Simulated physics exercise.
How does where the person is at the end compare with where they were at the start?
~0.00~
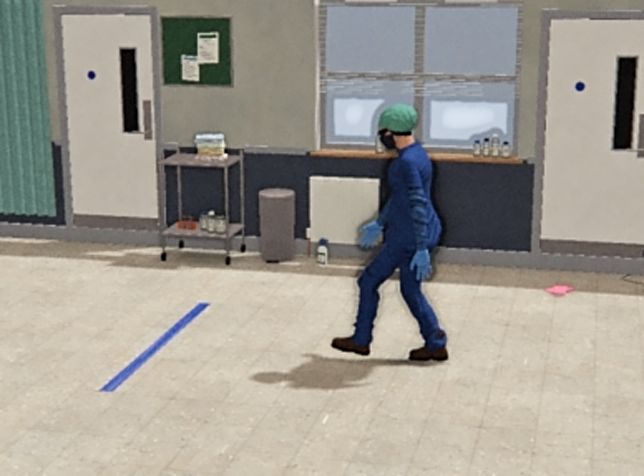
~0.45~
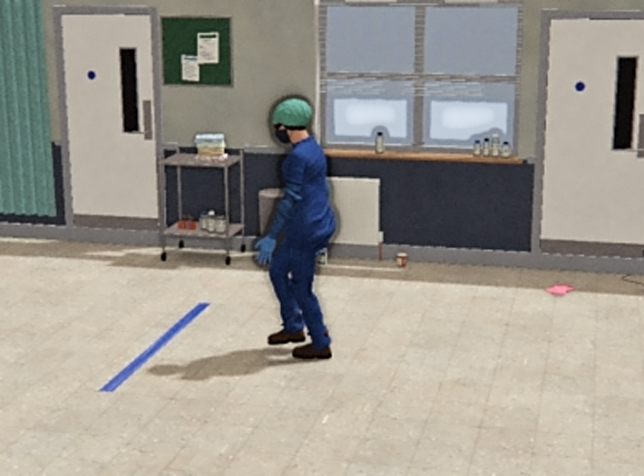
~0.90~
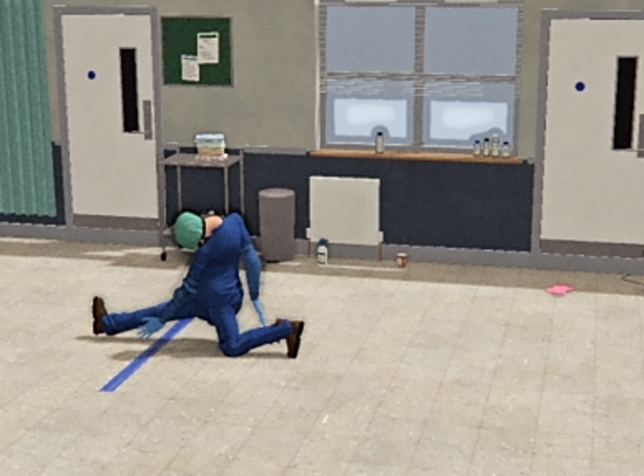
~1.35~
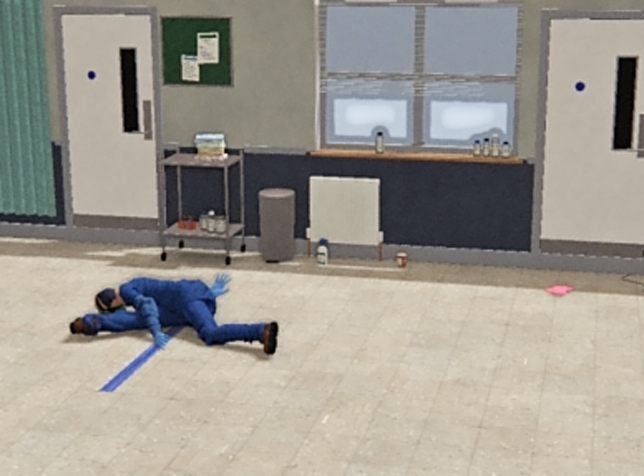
At the start the person was upright in front of the window, to the right of the blue tape. By the end they were farther left, down on the floor and lying across the tape.
